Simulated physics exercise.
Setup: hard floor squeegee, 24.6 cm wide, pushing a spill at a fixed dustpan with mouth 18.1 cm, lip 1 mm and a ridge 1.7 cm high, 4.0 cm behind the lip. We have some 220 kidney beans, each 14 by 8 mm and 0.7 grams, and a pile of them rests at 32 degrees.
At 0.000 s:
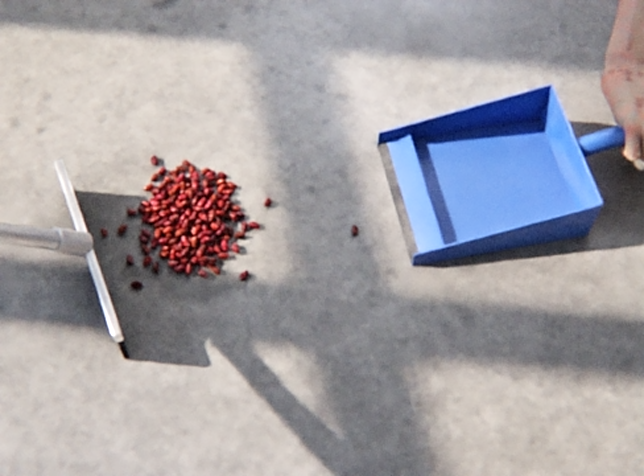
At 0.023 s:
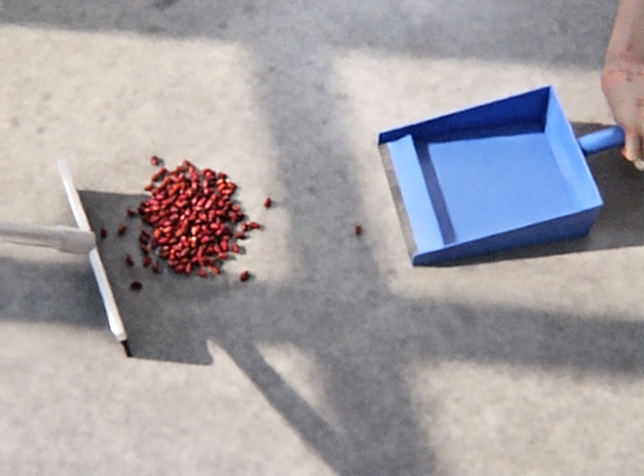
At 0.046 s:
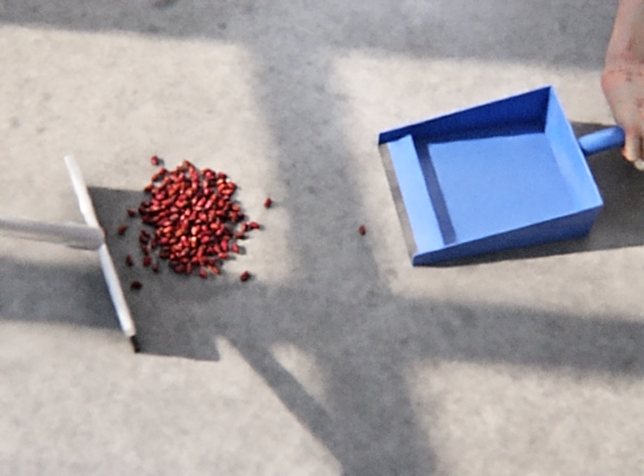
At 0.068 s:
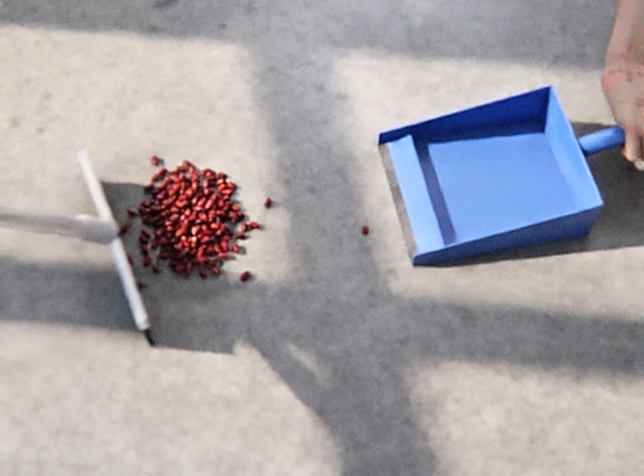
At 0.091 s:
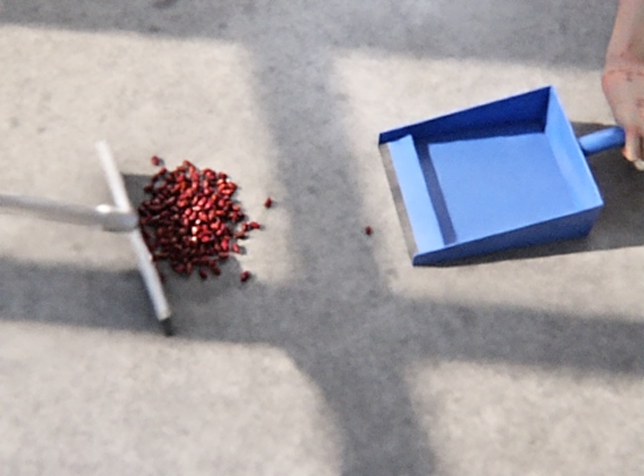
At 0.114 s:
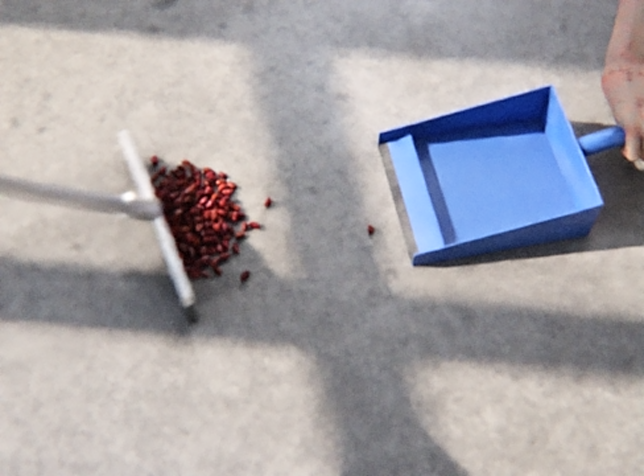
The video shows a floor squeegee moving rightward across a sunlit grey floor and pressing into the left side of a pile of red kidney beans, while a hand holds a blue dustpan still on the right.
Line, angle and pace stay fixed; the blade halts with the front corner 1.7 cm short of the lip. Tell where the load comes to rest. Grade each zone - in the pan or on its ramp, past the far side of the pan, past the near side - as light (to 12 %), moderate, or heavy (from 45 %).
Pan - moderate, far side - heavy, near side - light.
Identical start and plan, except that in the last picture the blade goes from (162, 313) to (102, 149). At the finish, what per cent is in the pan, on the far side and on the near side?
Pan 20 % / far 55 % / near 0 %.
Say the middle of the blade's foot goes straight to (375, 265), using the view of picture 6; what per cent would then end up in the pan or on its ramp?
Close to 40 in a hundred.
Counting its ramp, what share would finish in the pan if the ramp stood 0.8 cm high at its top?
I'd expect close to 35 per cent.
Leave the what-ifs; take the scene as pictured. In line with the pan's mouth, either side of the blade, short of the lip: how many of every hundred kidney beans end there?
15 %.
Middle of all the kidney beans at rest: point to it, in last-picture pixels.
When it all comes to rest, the middle is near (435, 122).
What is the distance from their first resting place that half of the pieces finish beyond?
Somewhere around 38 centimetres.
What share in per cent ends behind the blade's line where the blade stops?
Some 0 percent, give or take.
Then, at 0.23 s, middle of the blade 15 cm from the lip; 0 % over the lip, far side 30 %, near side 0 %.
After 0.30 s, middle of the blade 7 cm from the lip; 0 % over the lip, far side 50 %, near side 0 %.
Then, at 0.51 s, middle of the blade 4 cm from the lip; 35 % over the lip, far side 55 %, near side 0 %.
In the end, at 2.6 s, pan 30 %, far side 55 %, near side 0 %, in front of the lip or behind the blade 15 %.
